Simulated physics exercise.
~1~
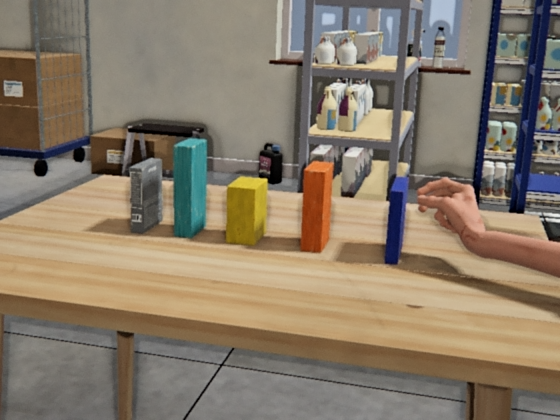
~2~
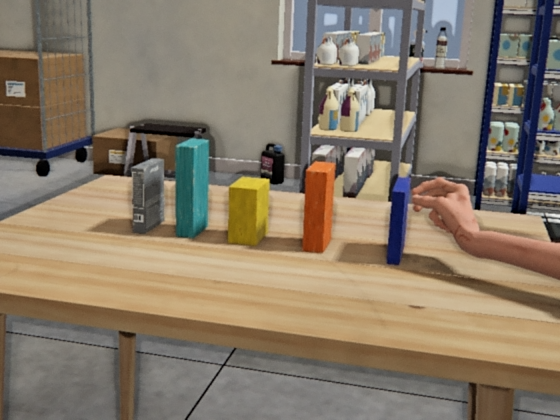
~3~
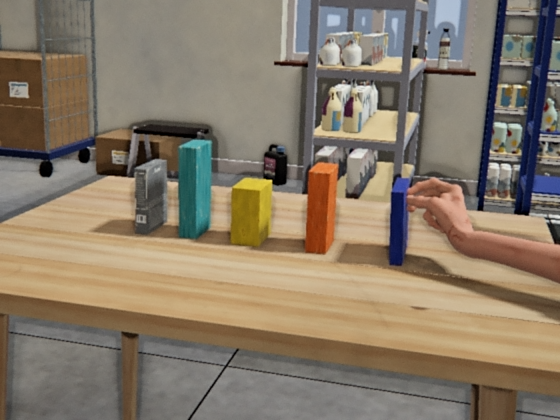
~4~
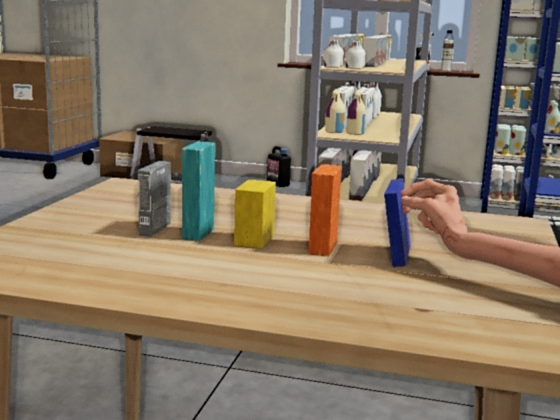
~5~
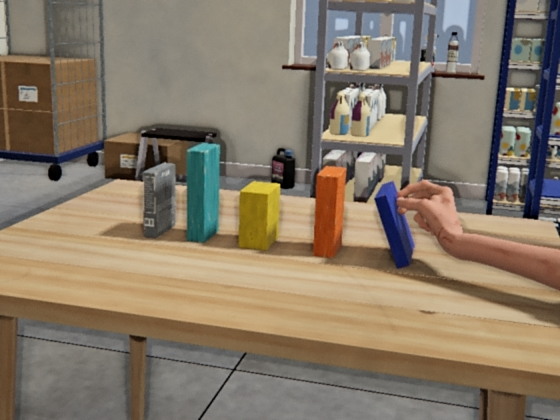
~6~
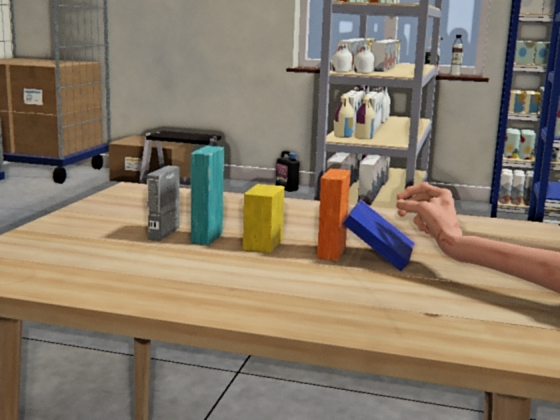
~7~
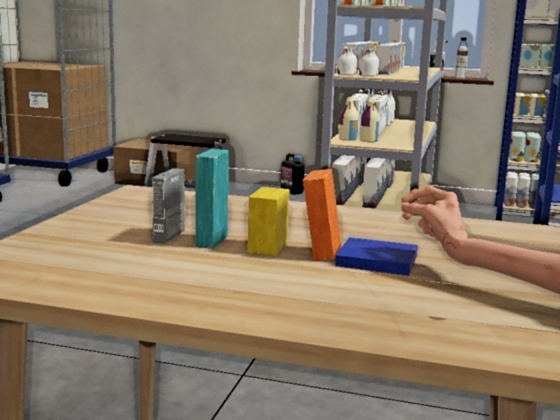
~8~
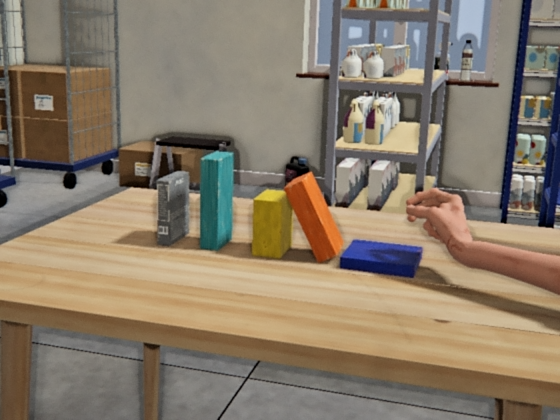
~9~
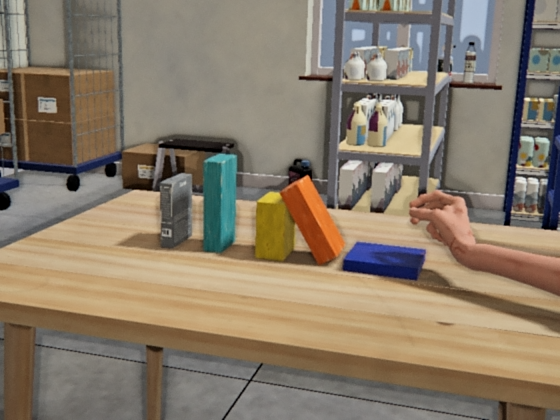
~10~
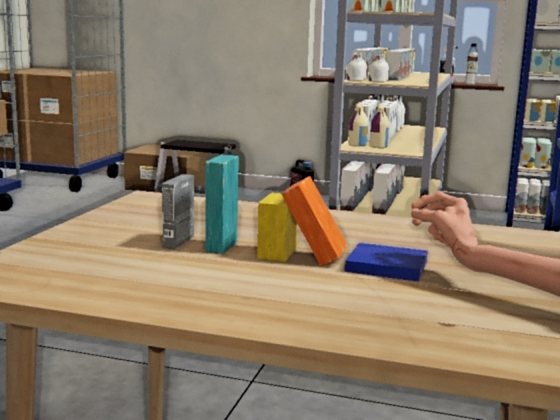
A blue block stands at the right end of a row on a bare wooden table, beside an orange board, a yellow board, a turquoise board and a grey packet. A hand at the right pushes gently at its top until it tilts left and tips over. The falling block strikes the orange board and drops flat on the table, while the hand stays back. The orange board then tilts left and comes to rest leaning against the yellow board. The run stops there, with the yellow board, turquoise board and grey packet still upright.
